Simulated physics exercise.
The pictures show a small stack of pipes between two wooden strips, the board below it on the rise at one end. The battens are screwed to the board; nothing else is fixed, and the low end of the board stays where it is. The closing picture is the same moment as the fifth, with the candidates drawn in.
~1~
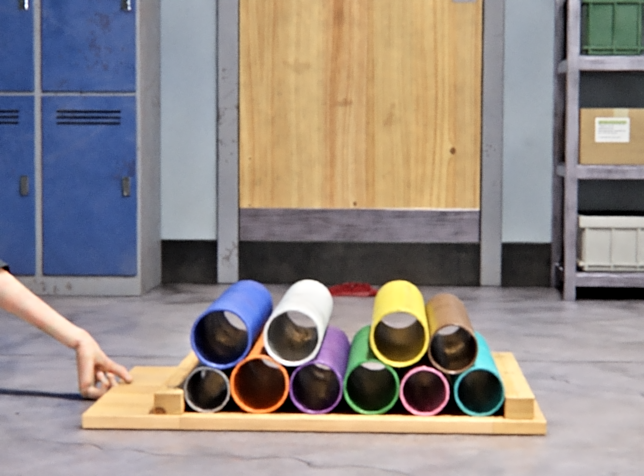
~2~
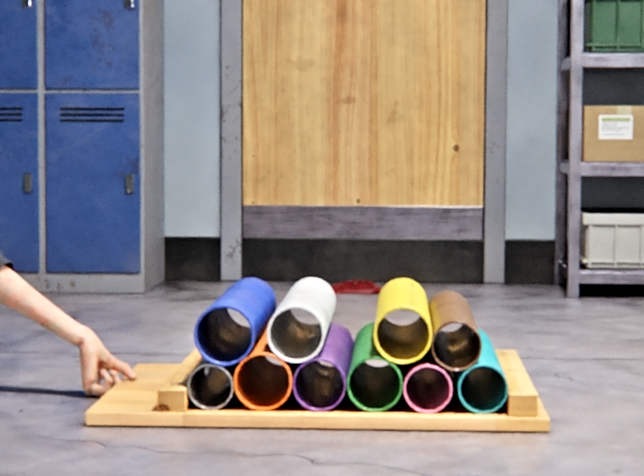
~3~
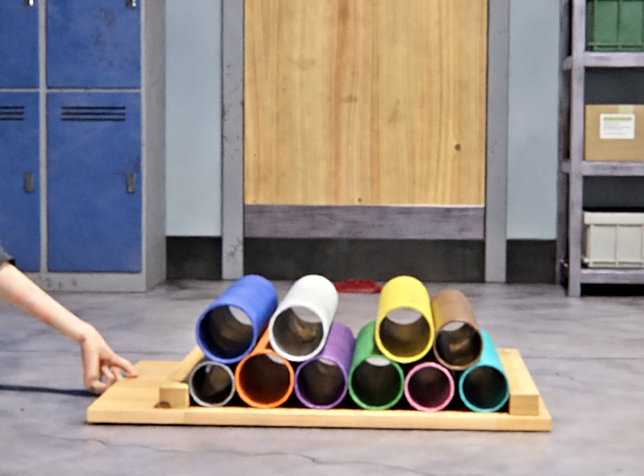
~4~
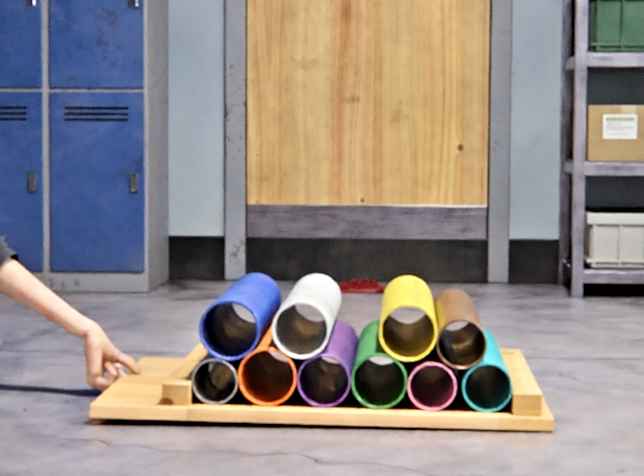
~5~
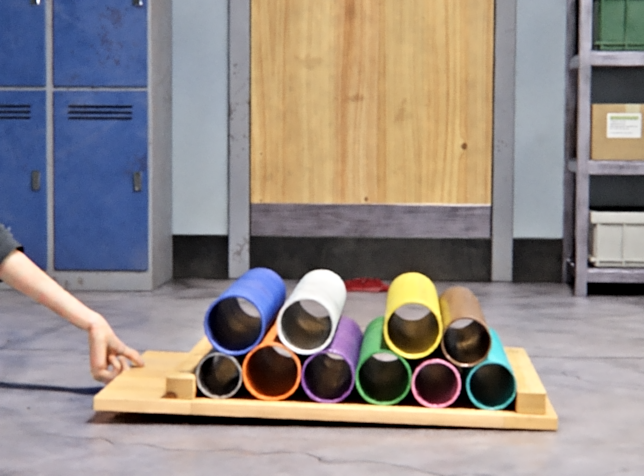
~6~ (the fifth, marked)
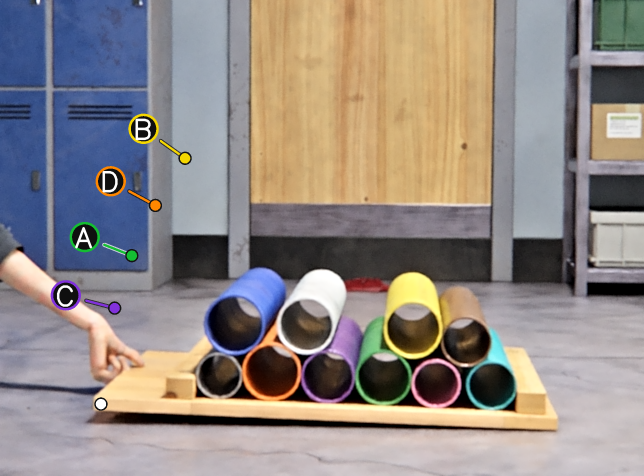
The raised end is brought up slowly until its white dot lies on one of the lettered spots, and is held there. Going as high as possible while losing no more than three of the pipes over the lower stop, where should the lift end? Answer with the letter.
B is the limit.
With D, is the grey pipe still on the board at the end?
The grey pipe: Yes.
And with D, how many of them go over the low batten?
With D, three.
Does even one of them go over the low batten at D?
Yes, at D.
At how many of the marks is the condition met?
Four of them.
On the marked copy, A at (132, 256); B at (185, 158); C at (115, 308); D at (155, 205); the white dot at (101, 404).
With B. Early on, board at 19°.
Further on, board at 35°.
At the end, board at 35°, three over the low batten (brown, white, yellow).
As for the rest, A two over the low batten (brown, yellow); C one over the low batten (brown); D three over the low batten (brown, white, yellow).
